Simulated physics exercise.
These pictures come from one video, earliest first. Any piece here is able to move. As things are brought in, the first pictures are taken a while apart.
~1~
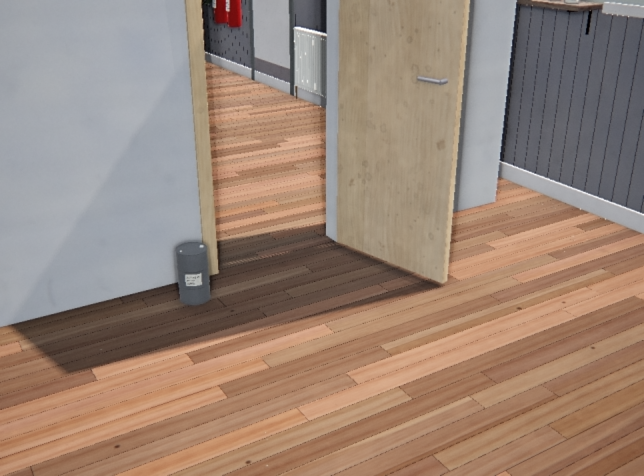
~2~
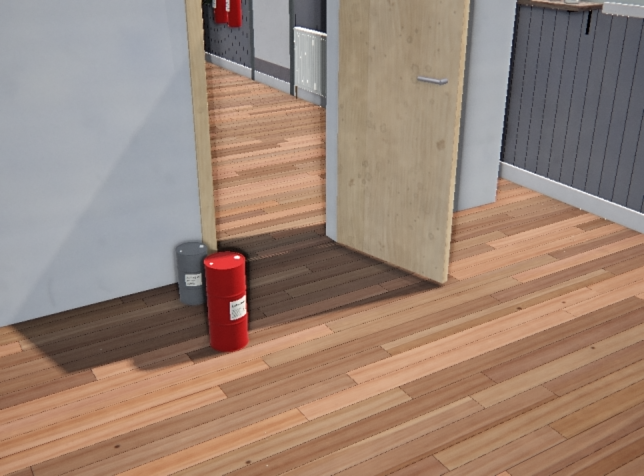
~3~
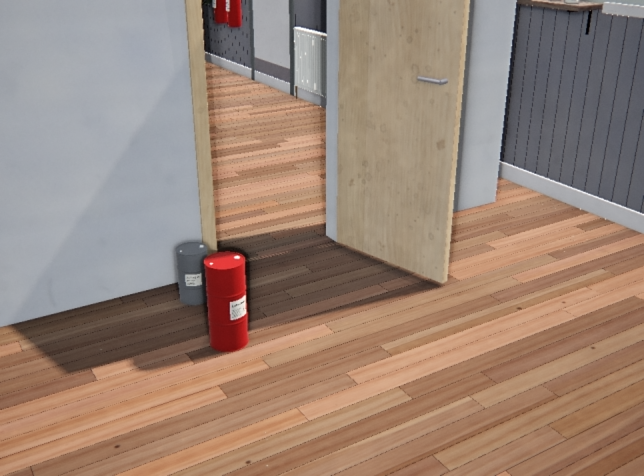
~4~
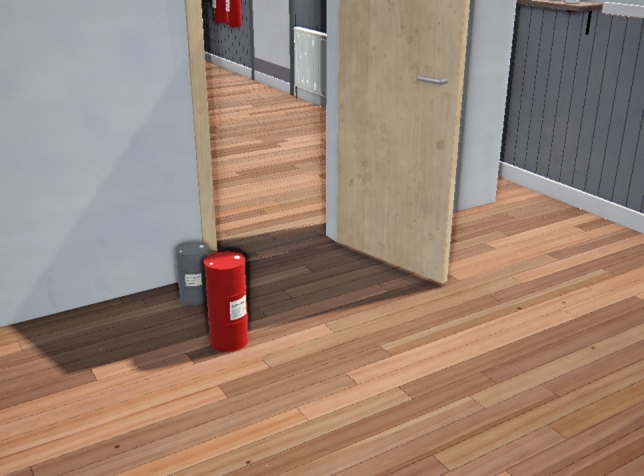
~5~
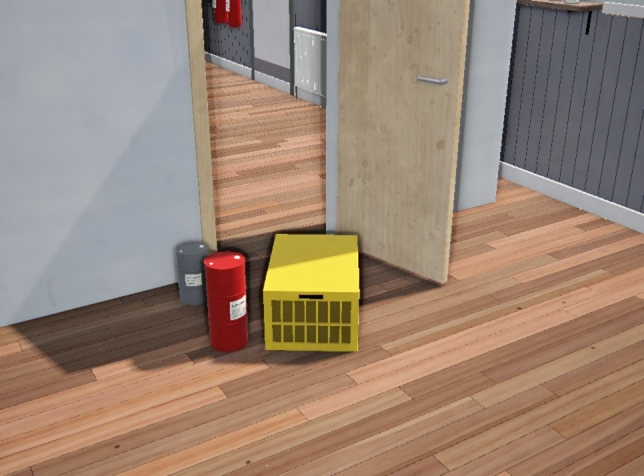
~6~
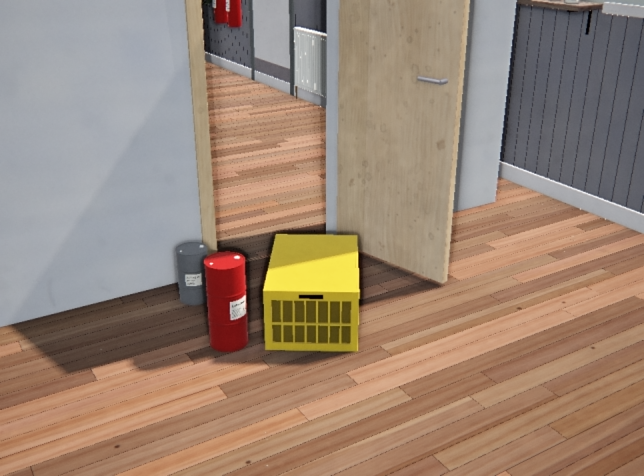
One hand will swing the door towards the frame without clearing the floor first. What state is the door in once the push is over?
The door will probably have its swing cut off.
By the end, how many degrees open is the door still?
Close to 65 degrees, I'd say.
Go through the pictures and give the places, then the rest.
In the first picture, door wide open and still; grey canister (193, 273).
In the second picture, door wide open and still; grey canister (193, 273); red canister (227, 302).
In the third picture, door wide open and still; grey canister (193, 273); red canister (227, 302).
In the fourth picture, door wide open and still; grey canister (193, 273); red canister (227, 302).
In the fifth picture, door wide open and still; grey canister (193, 273); red canister (227, 302).
In the sixth picture, door wide open and still; yellow chest (314, 289); grey canister (193, 273).
Then, 0.30 s after the last picture, door at 97°.
Then, 0.50 s after the last picture, door at 82°.
Then, 0.60 s after the last picture, door at 73°.
Then, 0.70 s after the last picture, door at 67°.
At rest, door at 66°; all 3 in place. Seen from the same camera at the end, yellow chest near (312, 290).
